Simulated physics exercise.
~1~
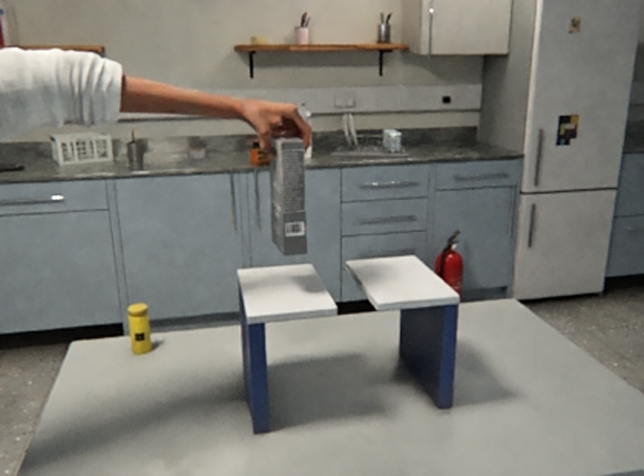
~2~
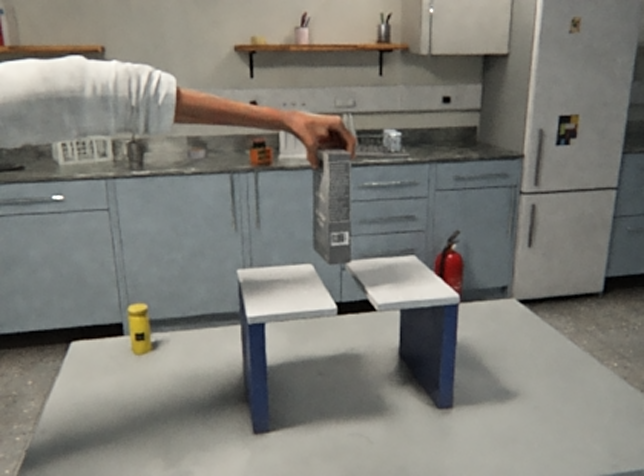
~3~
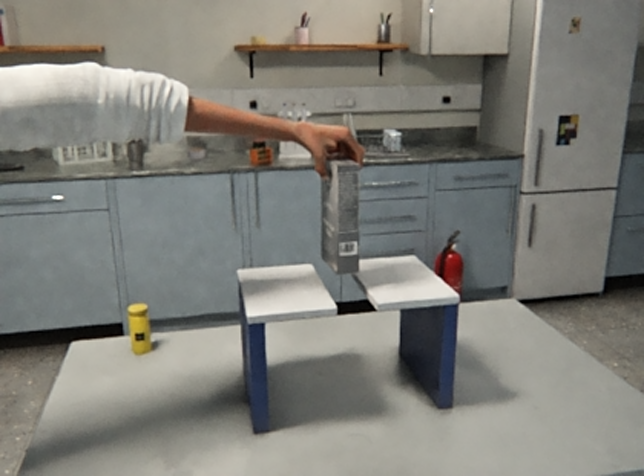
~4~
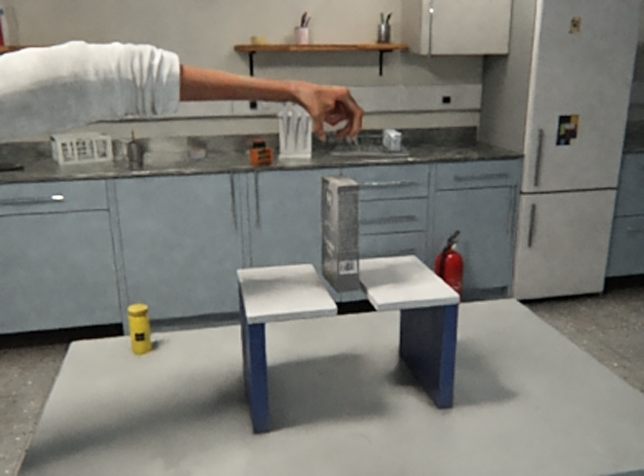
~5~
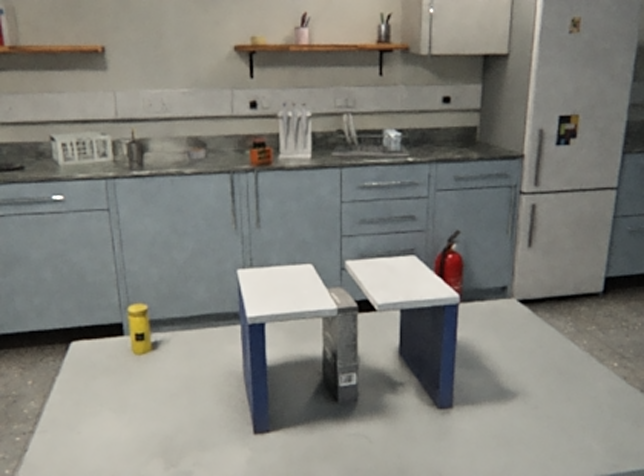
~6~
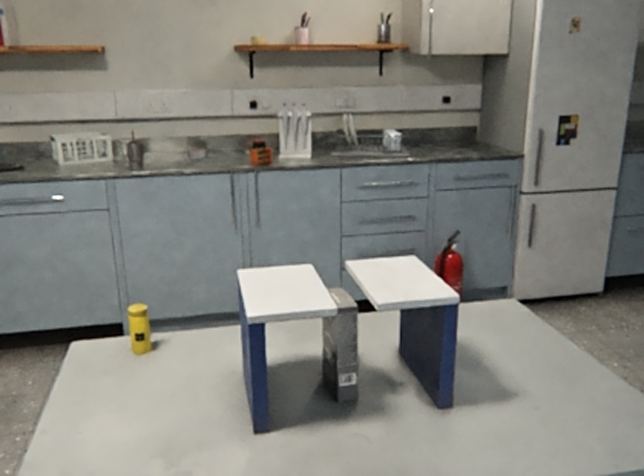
A grey packet, lowered and released by a hand, dropping upright through the gap in a stand beside a still yellow shaker.
